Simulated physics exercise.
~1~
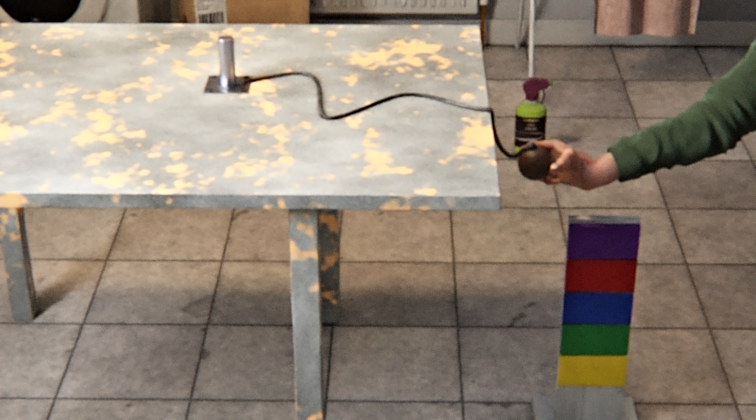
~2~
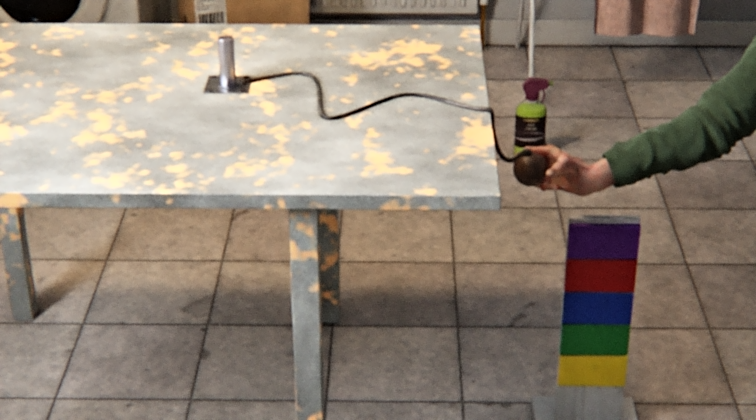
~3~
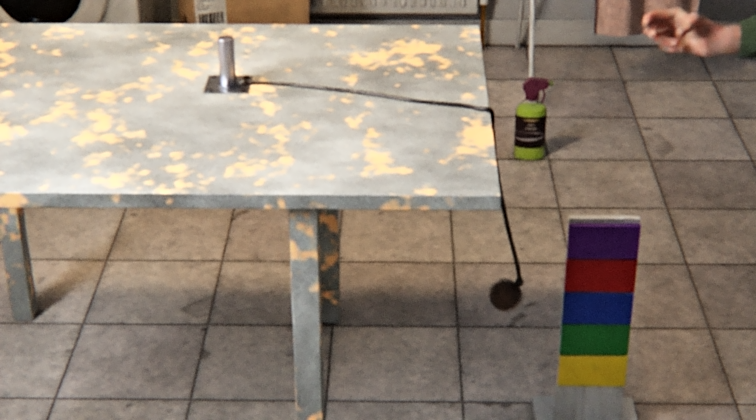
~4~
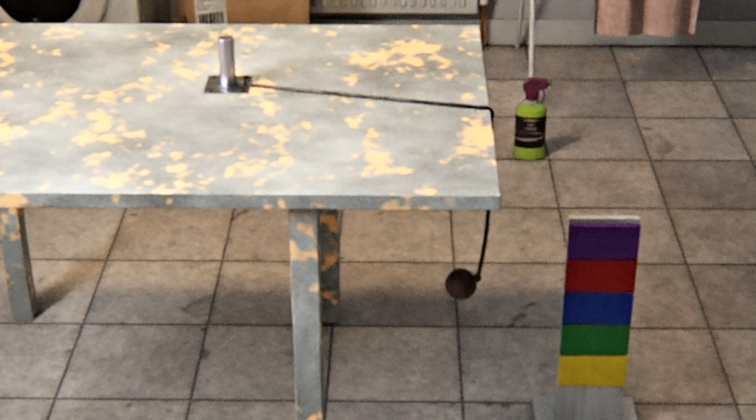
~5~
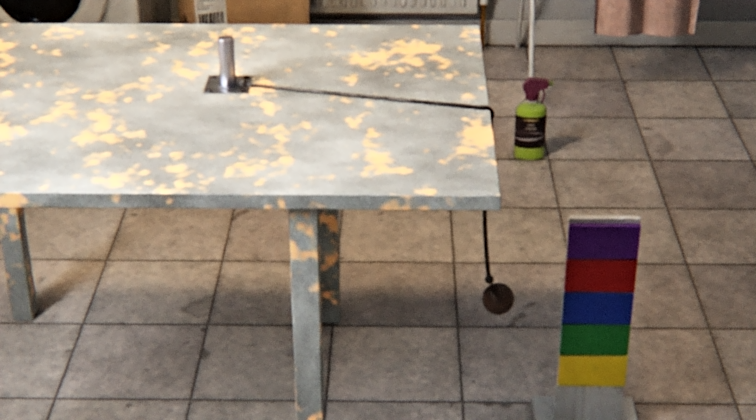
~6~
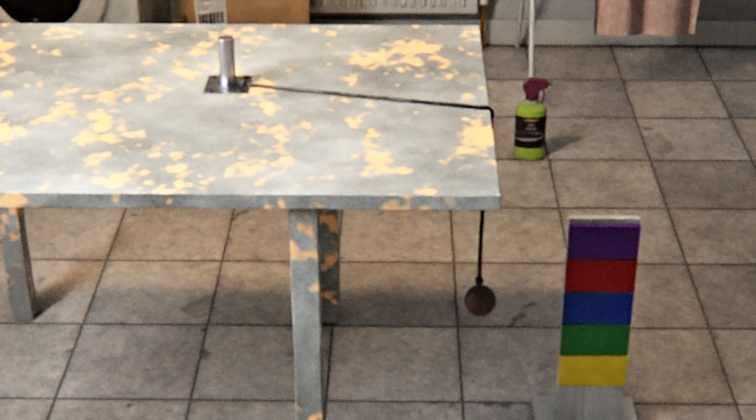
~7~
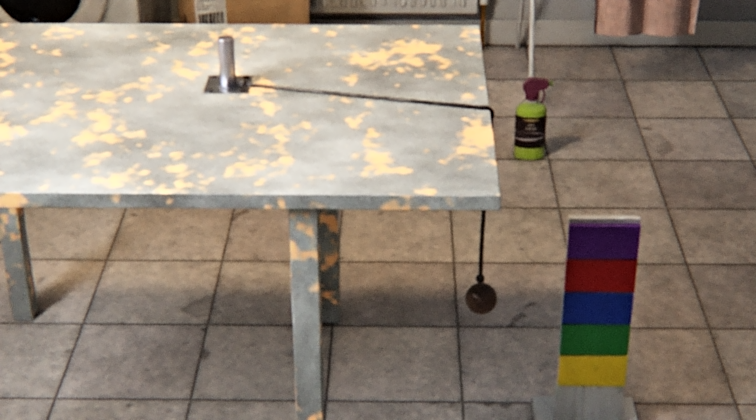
A brown ball, tied by a dark lead to a metal post on a paint-spattered table, is held just beyond the table's right edge by a hand in a green sleeve. The hand shifts it slightly left and down, then lets go and draws back. The ball drops, pulling the lead straight across the tabletop and over the edge. It swings left below the table, then back right, and left again by a smaller amount. Finally it hangs still, level with the blue band on the striped colour scale standing to the right.
